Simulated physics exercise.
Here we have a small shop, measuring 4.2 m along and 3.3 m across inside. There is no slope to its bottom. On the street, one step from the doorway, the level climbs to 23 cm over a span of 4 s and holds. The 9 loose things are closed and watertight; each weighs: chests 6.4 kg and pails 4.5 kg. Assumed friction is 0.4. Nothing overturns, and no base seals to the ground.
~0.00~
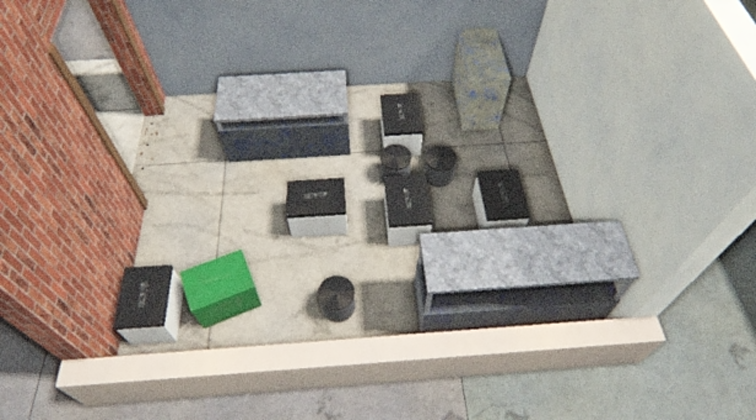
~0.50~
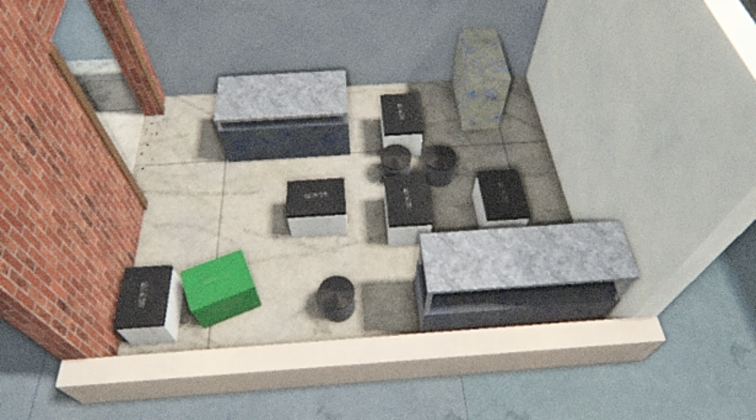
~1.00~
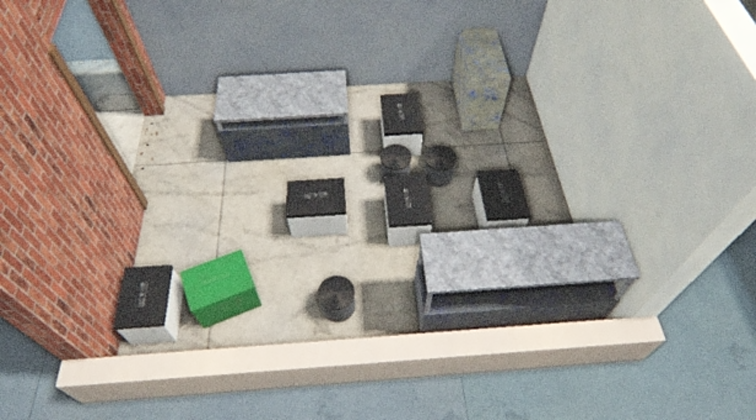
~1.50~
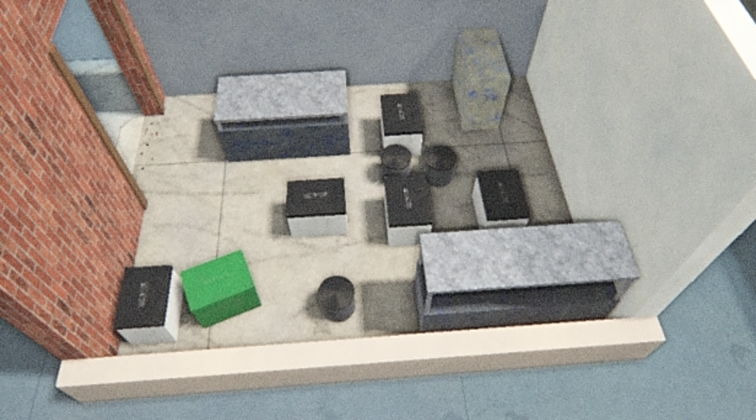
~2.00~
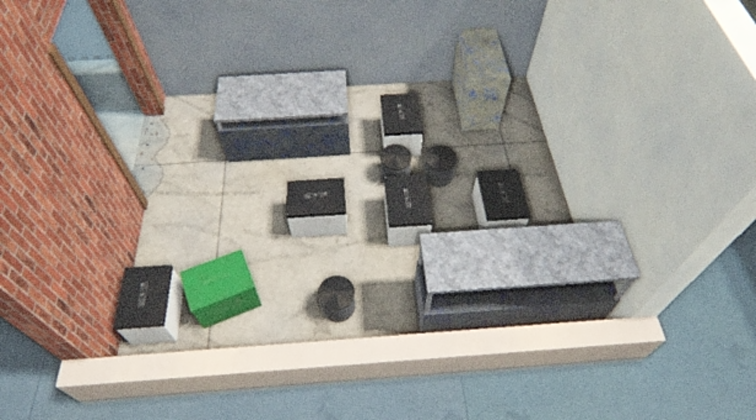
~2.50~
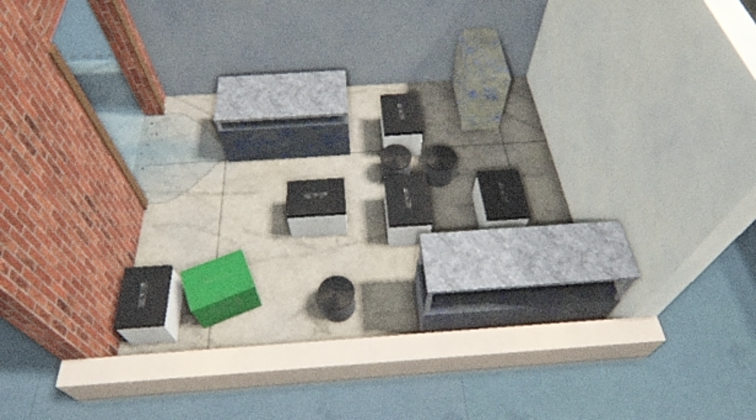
In the video, bluish water covers the ground outside a small brick-walled shop holding a green chest, dark-topped chests and pails, then spreads through the doorway at left onto the pale floor, while the objects inside stay still.
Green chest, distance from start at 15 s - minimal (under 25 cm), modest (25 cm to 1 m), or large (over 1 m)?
Modest.
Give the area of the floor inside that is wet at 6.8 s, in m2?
Flooded: Near 11.5 m2.
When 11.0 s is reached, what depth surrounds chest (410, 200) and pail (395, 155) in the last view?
Roughly 14 and 11 cm.
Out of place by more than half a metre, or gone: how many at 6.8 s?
By that point, 4.
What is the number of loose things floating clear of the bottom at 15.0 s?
At that instant the tally stands at 9.
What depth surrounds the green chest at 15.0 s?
Around 13 cm.
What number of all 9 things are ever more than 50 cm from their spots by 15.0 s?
The tally stands at 9.
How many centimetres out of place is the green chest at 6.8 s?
Around 50 cm from the start by that time.
After 3.5 s the green chest is near (217, 279), 0.0 m from its start, aground; 0 afloat.
After 6.8 s the green chest is near (185, 326), 0.5 m from its start, afloat; 8 afloat.
After 11.0 s the green chest is near (164, 274), 0.4 m from its start, afloat; 9 afloat.
After 15.0 s the green chest is near (187, 230), 0.5 m from its start, afloat; 9 afloat.
